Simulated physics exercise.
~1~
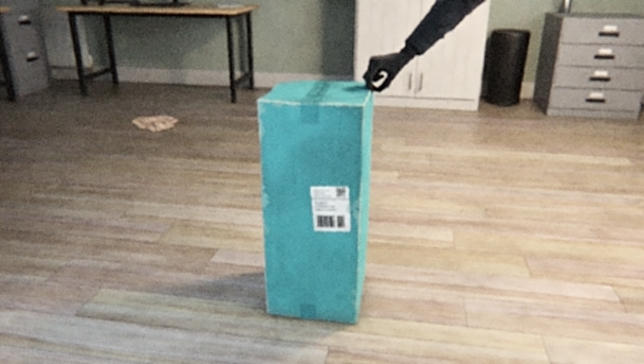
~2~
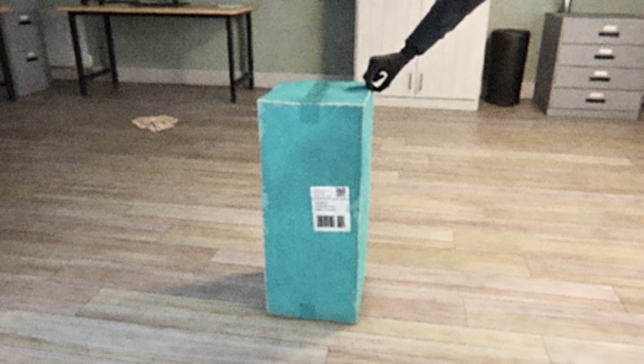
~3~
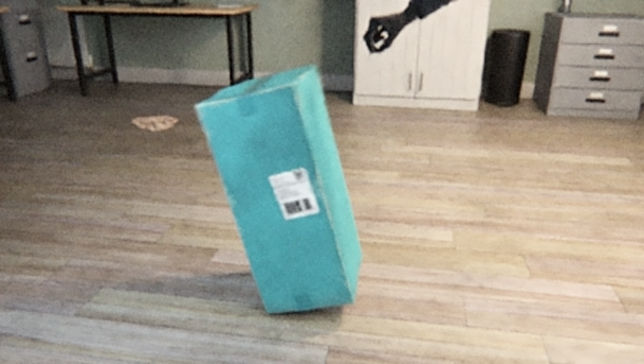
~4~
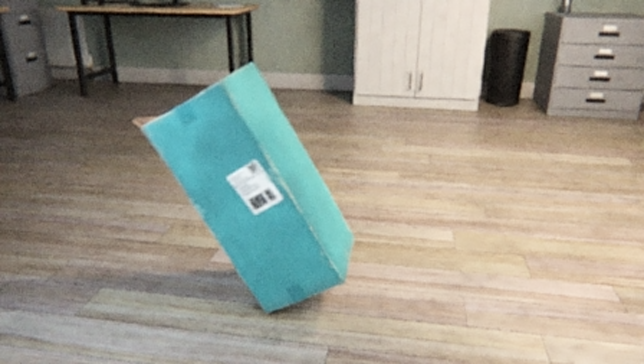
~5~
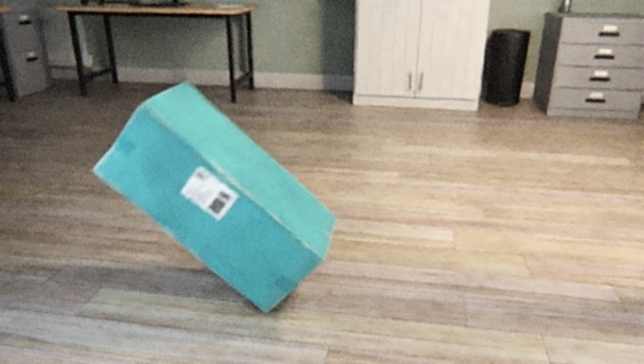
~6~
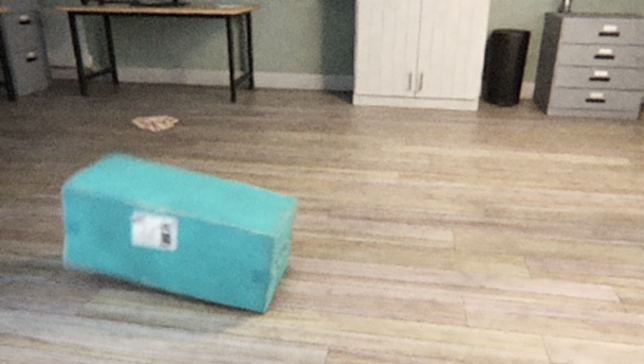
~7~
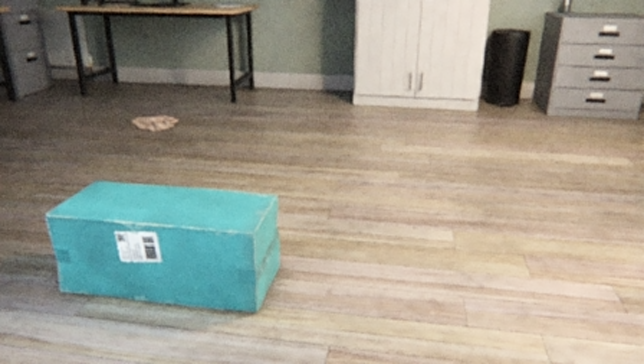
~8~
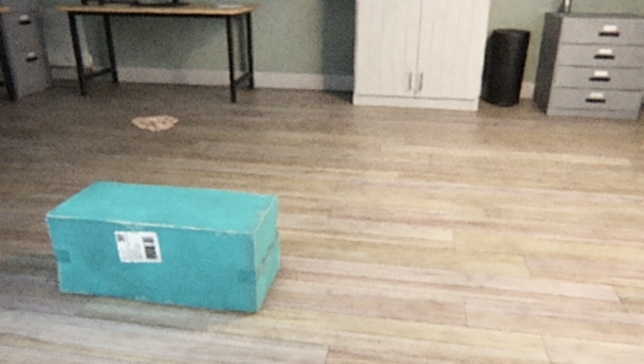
To begin with, a tall turquoise parcel with a white label stands upright on a wooden floor, while a dark-gloved hand reaches in from the upper right and touches its top edge. The hand pushes, and the parcel starts to lean to the left as the hand lets go and draws back out of view. Left on its own, the parcel tilts further and further, balancing on its lower edge. It keeps toppling until it drops onto its side and shifts slightly to the left. Finally it lies still on the floor, with its label facing forward.
